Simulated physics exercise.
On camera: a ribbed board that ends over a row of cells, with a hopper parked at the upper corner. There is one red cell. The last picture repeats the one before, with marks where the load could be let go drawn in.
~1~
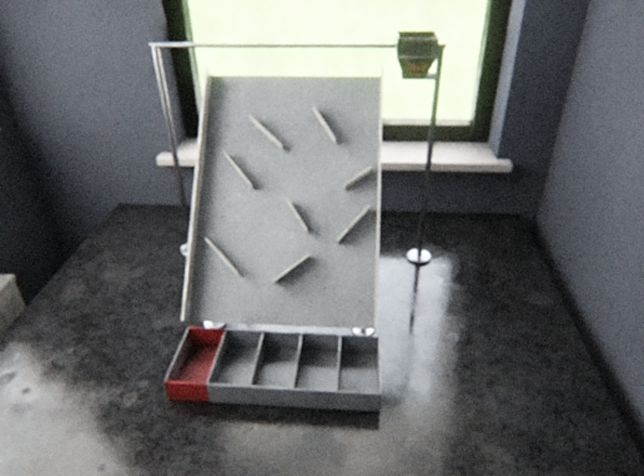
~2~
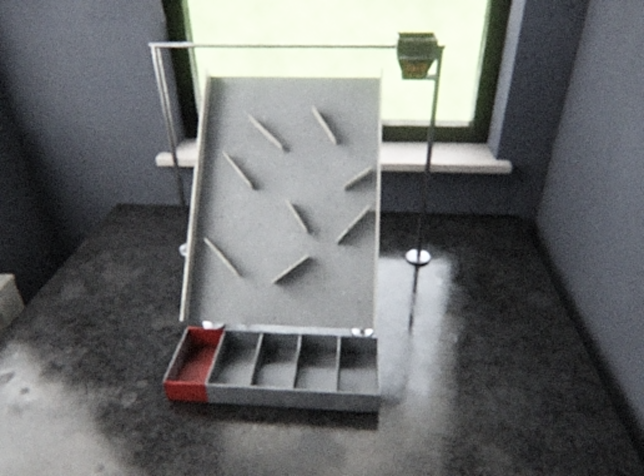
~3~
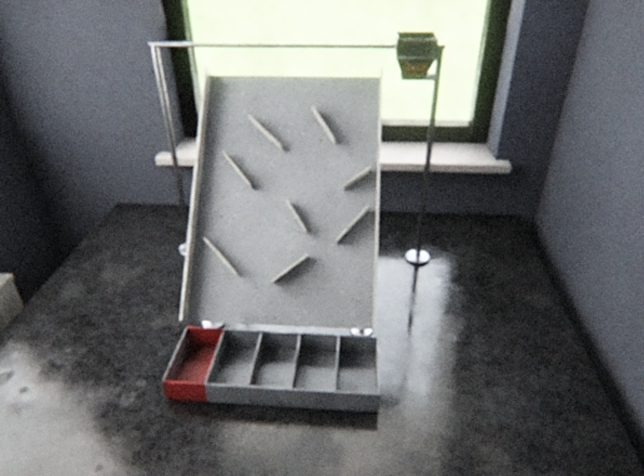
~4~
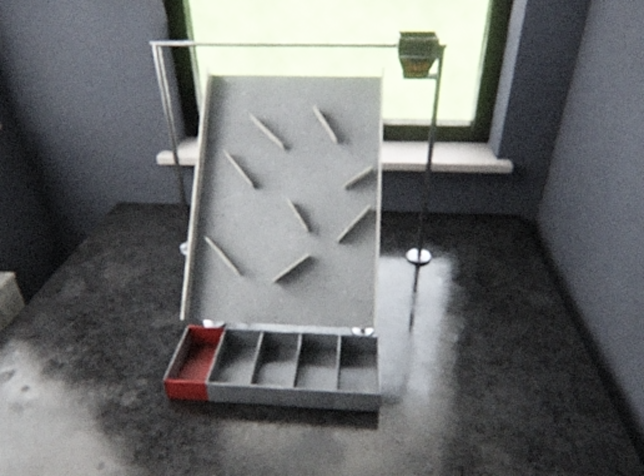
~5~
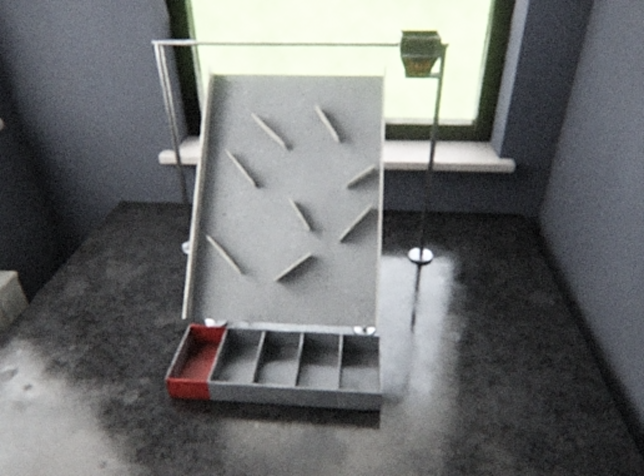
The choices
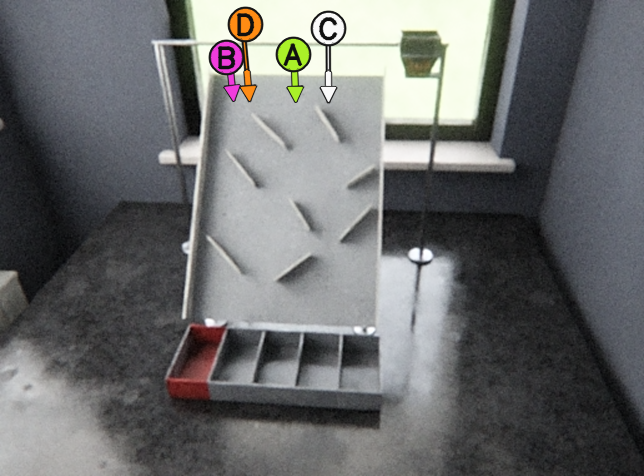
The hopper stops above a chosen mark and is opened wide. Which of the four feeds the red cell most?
B.
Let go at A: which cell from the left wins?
The fifth.
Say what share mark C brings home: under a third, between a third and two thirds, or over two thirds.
Mark C gives under a third.
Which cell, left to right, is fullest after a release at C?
The fourth.
On the marked copy, mark A meets the board at (295, 96); mark B meets the board at (233, 95); mark C meets the board at (328, 96); mark D meets the board at (249, 95).
Choosing A, not one piece in the red cell, almost all in other cells, about a tenth outside the box.
Choosing B, roughly a third in the red cell, roughly half in other cells, about a tenth outside the box.
Choosing C, not one piece in the red cell, almost all in other cells, just a few outside the box.
Choosing D, about a tenth in the red cell, the larger part in other cells, about a tenth outside the box.
